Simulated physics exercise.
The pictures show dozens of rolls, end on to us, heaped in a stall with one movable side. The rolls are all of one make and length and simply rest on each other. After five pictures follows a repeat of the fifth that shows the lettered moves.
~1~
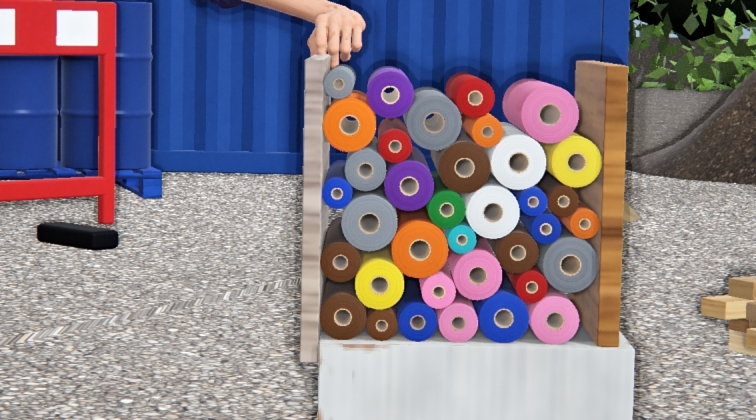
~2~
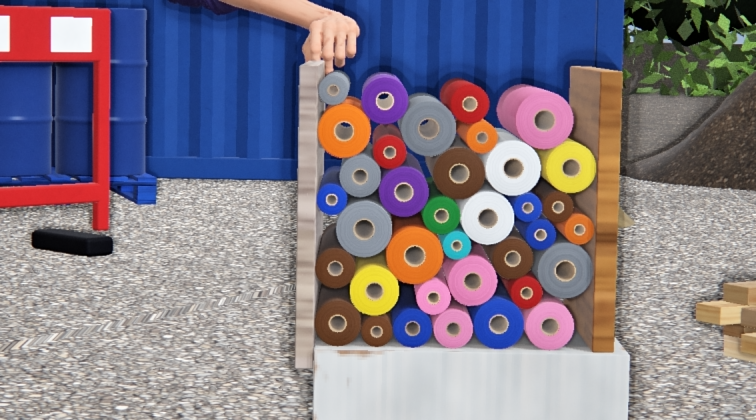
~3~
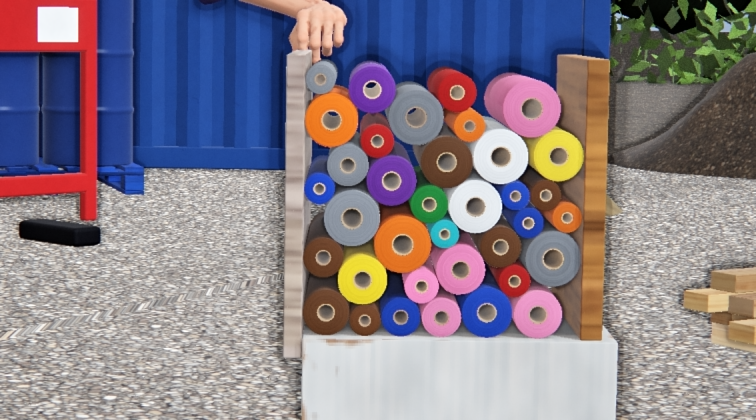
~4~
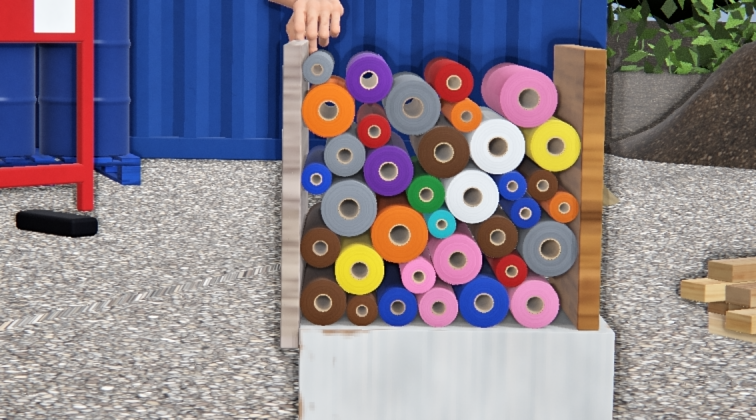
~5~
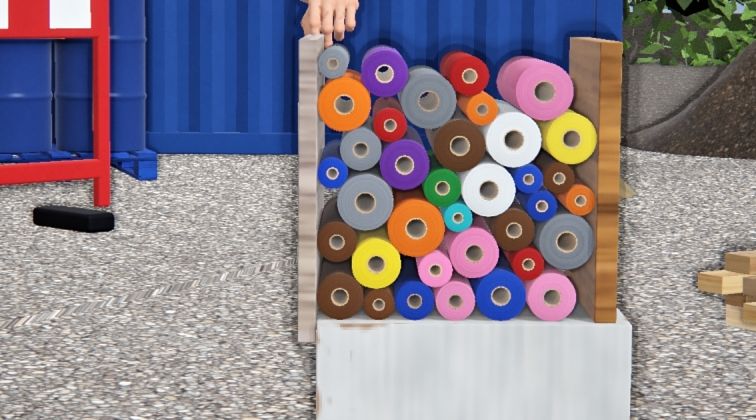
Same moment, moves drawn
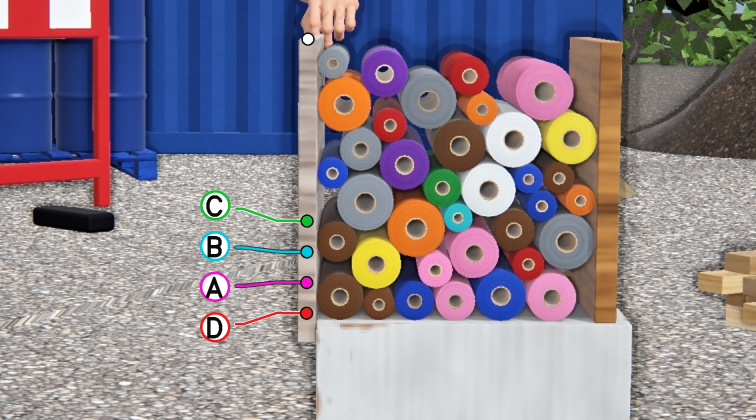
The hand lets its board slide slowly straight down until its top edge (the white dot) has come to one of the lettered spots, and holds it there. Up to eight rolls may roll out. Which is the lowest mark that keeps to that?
No lower than B.
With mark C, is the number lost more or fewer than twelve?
It loses fewer than twelve.
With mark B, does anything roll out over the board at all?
At B: Yes.
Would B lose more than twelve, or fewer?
At B, fewer than twelve.
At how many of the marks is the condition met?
Two of the four.
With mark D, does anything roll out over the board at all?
Yes, at D.
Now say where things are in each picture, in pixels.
A grey roll (434, 123); a grey roll (339, 84); side board (317, 196), in the first frame.
Side board (312, 202); a brown roll (337, 323), in the second frame.
A pink roll (538, 314); an orange roll (402, 244), in the third frame.
A turquoise roll (442, 224); a blue roll (525, 213), in the fourth frame.
A brown roll (460, 146); a grey roll (428, 101); a grey roll (333, 64), in the fifth frame.
On the marked copy, A at (307, 282); B at (307, 252); C at (307, 221); D at (307, 313); the white dot at (308, 39).
Taking B. A third of the way, top of the board (317, 130).
Two thirds of the way, top of the board (316, 231).
When it is over, top of the board (316, 251), six out over the board.
As for the rest, A more than eight out over the board; C about five out over the board; D more than eight out over the board.
